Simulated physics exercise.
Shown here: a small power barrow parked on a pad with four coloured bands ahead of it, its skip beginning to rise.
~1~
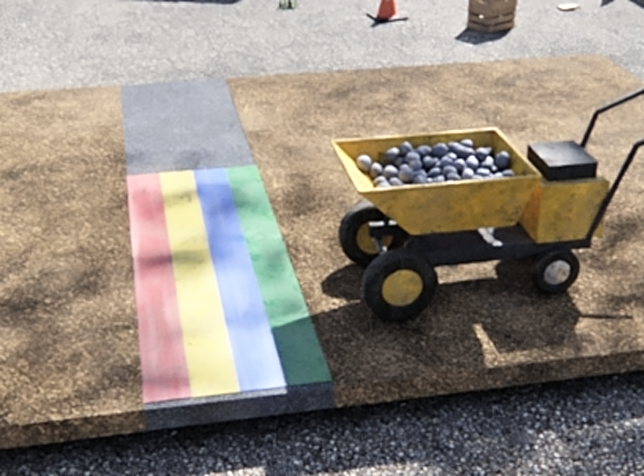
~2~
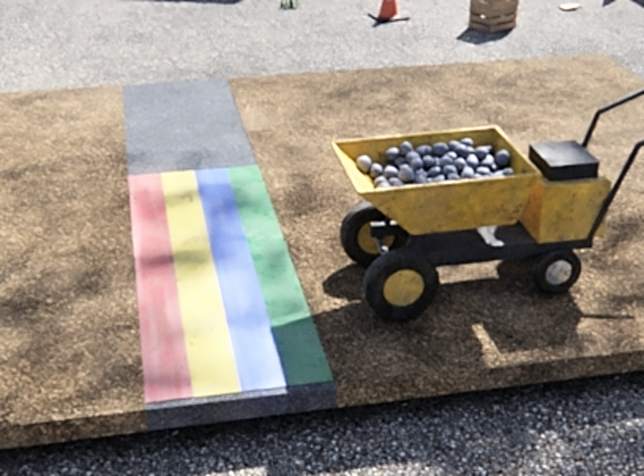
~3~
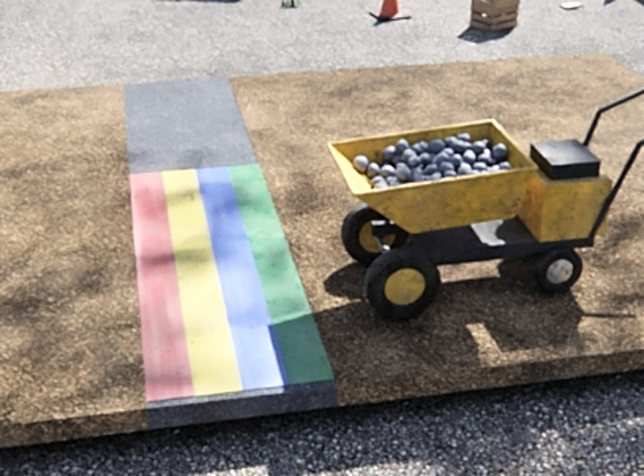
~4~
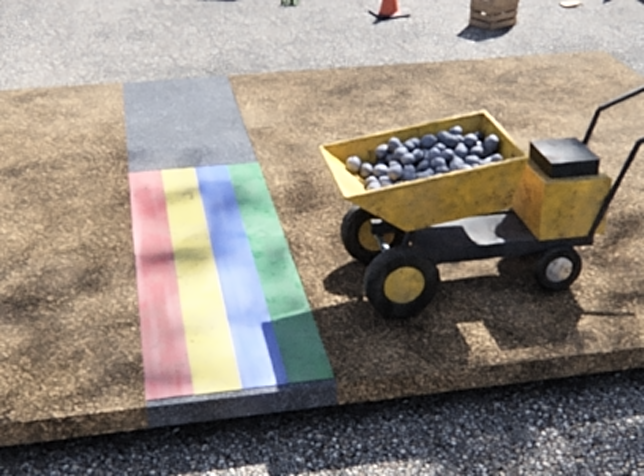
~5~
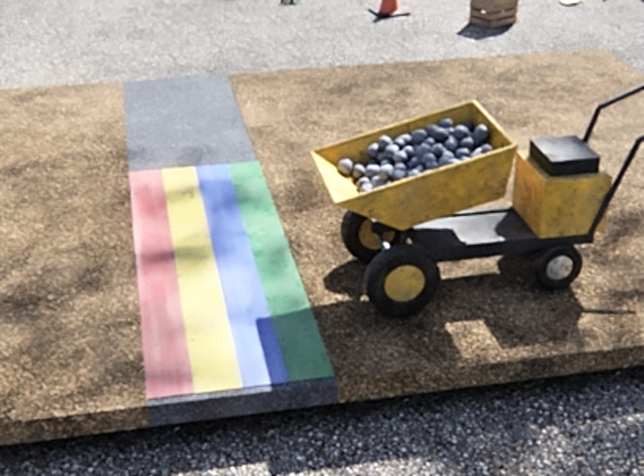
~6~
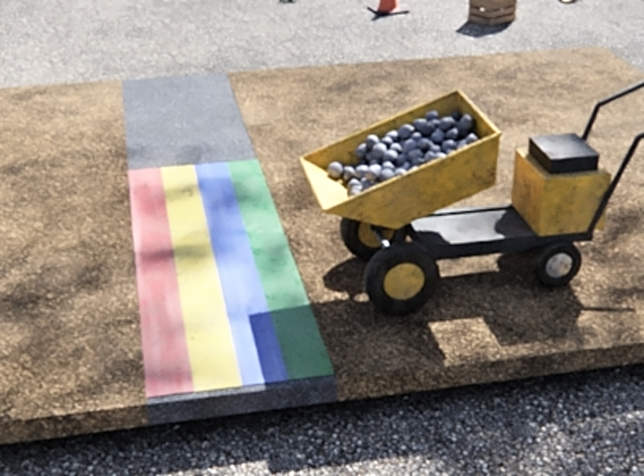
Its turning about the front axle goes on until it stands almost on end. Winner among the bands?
Winner: Blue.
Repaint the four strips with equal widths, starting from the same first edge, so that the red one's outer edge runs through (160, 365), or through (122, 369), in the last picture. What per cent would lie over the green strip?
The first gives 10 %, the second 10 %.
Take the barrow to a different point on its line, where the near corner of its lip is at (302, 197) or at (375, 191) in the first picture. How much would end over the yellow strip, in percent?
Roughly 30 per cent at the first spot and 20 per cent at the second.
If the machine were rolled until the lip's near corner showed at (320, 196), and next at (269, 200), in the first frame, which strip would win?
At the first spot that yellow strip, at the second the strip in red.
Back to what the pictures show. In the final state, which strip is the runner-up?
The second place goes to the yellow one.
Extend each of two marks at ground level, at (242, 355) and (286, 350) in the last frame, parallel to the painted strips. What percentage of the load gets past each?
First roughly 40 percent, then 70 percent.
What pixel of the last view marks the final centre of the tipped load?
Centre at rest: Close to (227, 291).
Just after the last frame, skip tipped steeply; every one in the skip.
A moment on, skip tipped right over; roughly two thirds in the skip; about a tenth over the green strip; roughly a quarter over the blue strip; just a few over the yellow strip; just a few falling.
Further on, skip tipped right over; roughly a quarter in the skip; about a tenth over the green strip; roughly a third over the blue strip; roughly a quarter over the yellow strip; about a tenth over the red strip; about a tenth off the paint.
When it is over, skip tipped right over; roughly a quarter in the skip; about a tenth over the green strip; roughly a third over the blue strip; roughly a quarter over the yellow strip; about a tenth over the red strip; about a tenth off the paint.
